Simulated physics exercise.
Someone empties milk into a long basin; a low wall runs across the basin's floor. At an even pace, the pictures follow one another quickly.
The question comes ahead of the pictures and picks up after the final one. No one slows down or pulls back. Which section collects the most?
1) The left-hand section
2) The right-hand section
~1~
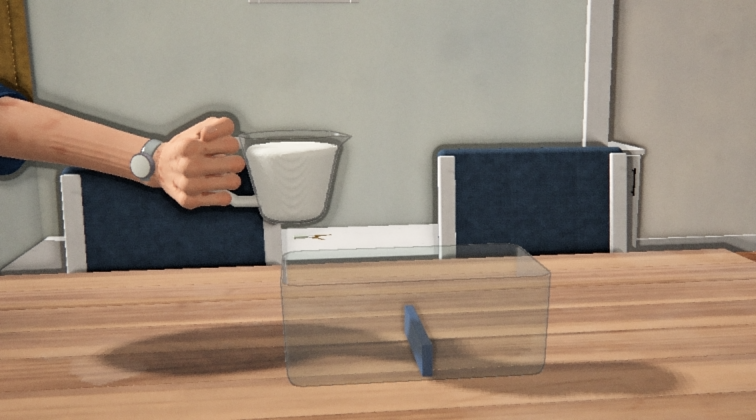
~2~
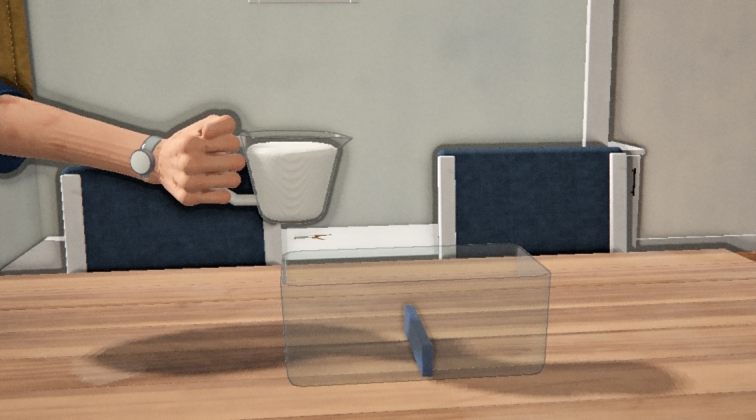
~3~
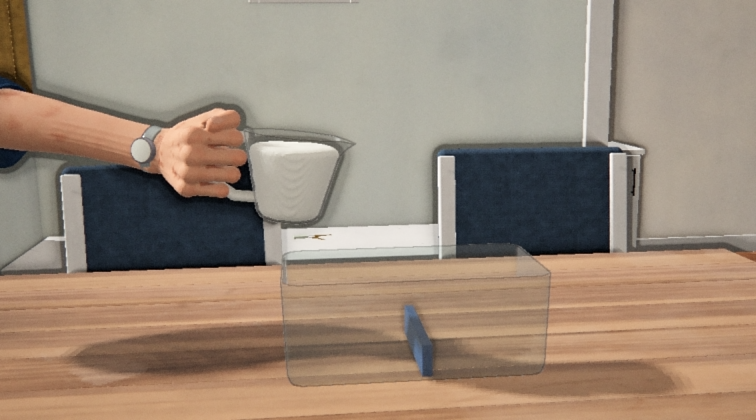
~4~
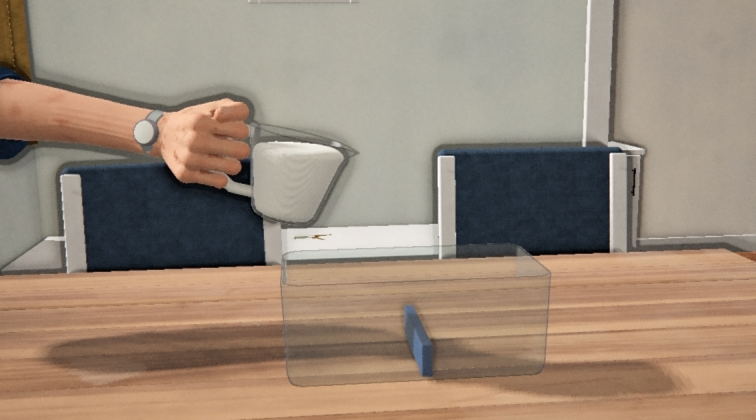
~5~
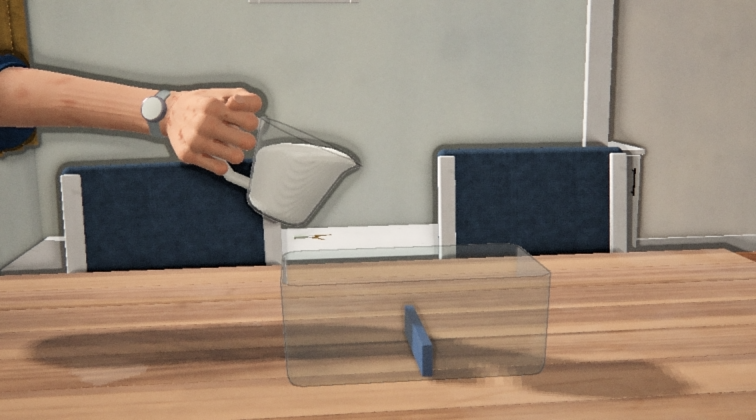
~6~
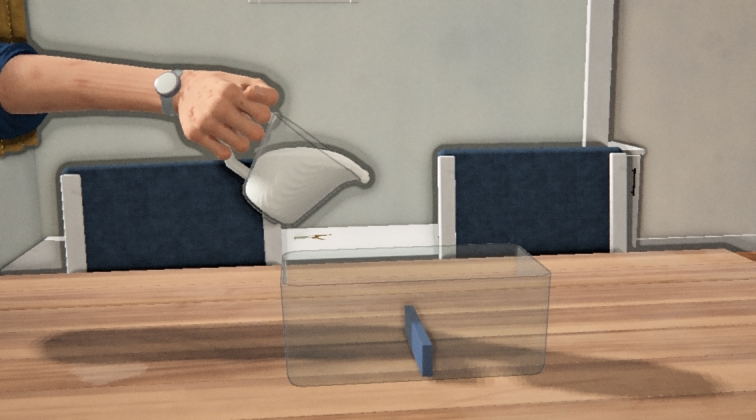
(1) The left-hand section.
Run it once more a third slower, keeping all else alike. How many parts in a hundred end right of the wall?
I'd estimate about 15 percent ends up there.
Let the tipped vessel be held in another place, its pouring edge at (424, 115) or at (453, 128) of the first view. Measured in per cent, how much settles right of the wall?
85 and 80 in a hundred.
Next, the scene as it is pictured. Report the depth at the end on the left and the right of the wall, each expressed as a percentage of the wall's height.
50 per cent for the left part, 10 for the right.
A moment on, the tilt is 109° and 23 per cent is still to pour, 52 is left of the wall and 5 right of it.
Next, the tilt is 121° and 0 per cent is still to pour, 88 is left of the wall and 9 right of it.
Then the tilt is 121° and 0 per cent is still to pour, 85 is left of the wall and 13 right of it.
Later the tilt is 121° and 0 per cent is still to pour, 84 is left of the wall and 14 right of it.
In the end 84 per cent lies left of the wall, 14 right of it and 2 outside.
